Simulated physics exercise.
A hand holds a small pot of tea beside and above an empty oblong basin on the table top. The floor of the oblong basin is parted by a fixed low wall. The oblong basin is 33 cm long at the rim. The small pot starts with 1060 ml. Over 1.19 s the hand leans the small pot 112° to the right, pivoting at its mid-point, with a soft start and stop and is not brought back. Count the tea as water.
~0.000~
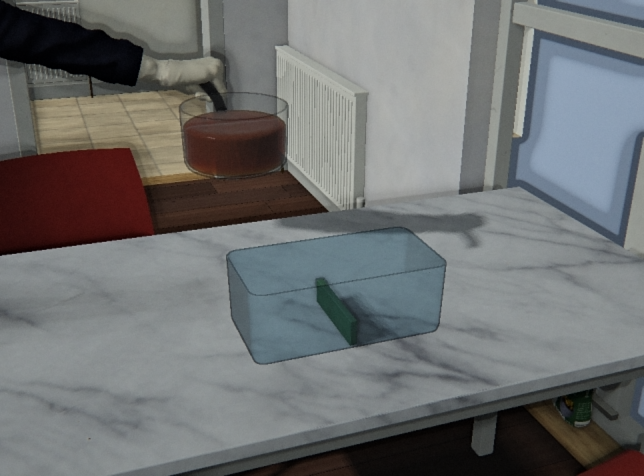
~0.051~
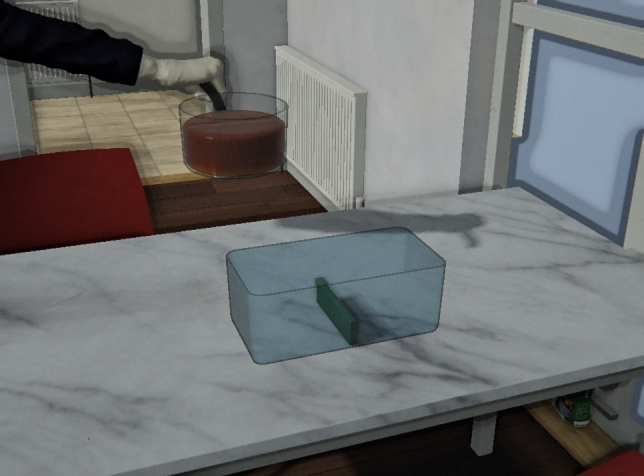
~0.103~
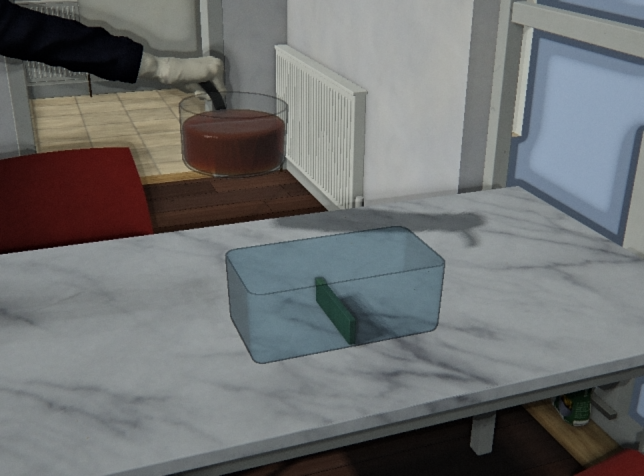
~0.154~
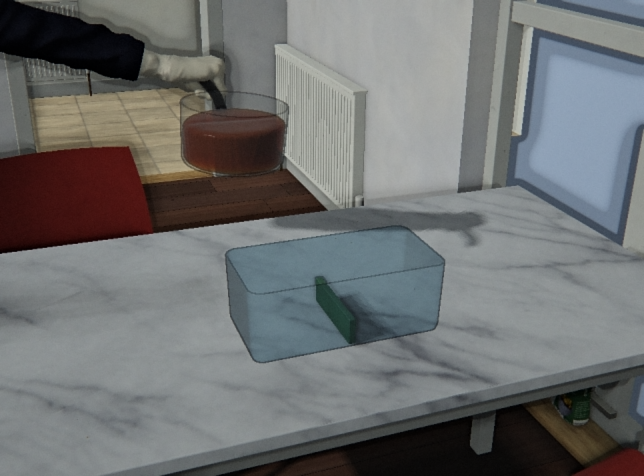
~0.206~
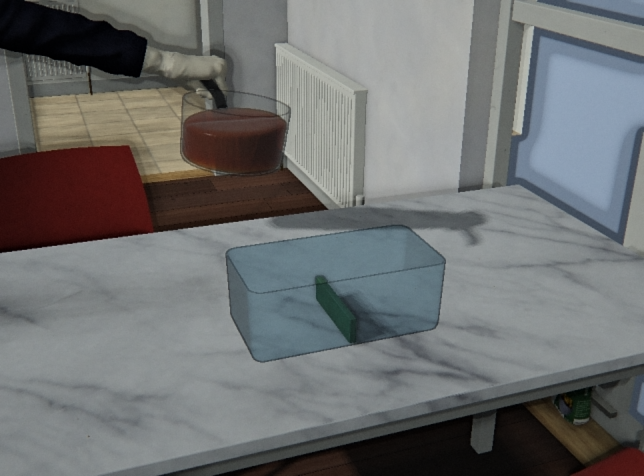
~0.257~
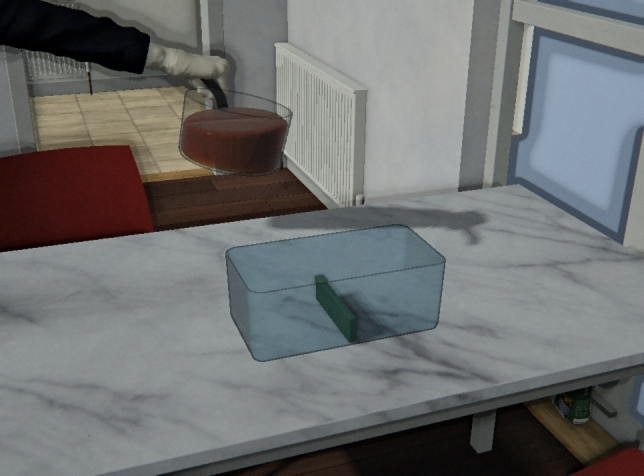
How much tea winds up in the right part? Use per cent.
The far part has some 51 per cent.
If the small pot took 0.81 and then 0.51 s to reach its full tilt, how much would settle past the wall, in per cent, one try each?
In turn about 40 and 25 per cent.
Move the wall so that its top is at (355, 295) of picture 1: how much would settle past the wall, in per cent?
Then about 10 per cent.
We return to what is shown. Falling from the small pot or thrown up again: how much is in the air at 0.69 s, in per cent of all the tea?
About 32 per cent.
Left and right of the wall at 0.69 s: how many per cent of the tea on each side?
Left about 3, right about 1.
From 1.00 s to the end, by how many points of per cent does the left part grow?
Near 26 in a hundred.
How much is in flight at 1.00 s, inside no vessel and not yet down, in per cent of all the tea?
Near 18 in a hundred.
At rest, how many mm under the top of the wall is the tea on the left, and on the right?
Left about 26 mm, right about 24 mm.
Then, 0.69 s in, the tilt is 69° and 63 per cent is still to pour, 3 is left of the wall and 1 right of it.
Then, 1.00 s in, the tilt is 105° and 11 per cent is still to pour, 21 is left of the wall and 49 right of it.
Then, 1.33 s in, the tilt is 112° and 0 per cent is still to pour, 46 is left of the wall and 51 right of it.
Then, 1.69 s in, the tilt is 112° and 0 per cent is still to pour, 47 is left of the wall and 51 right of it.
Finally, 47 per cent lies left of the wall, 51 right of it and 2 outside.
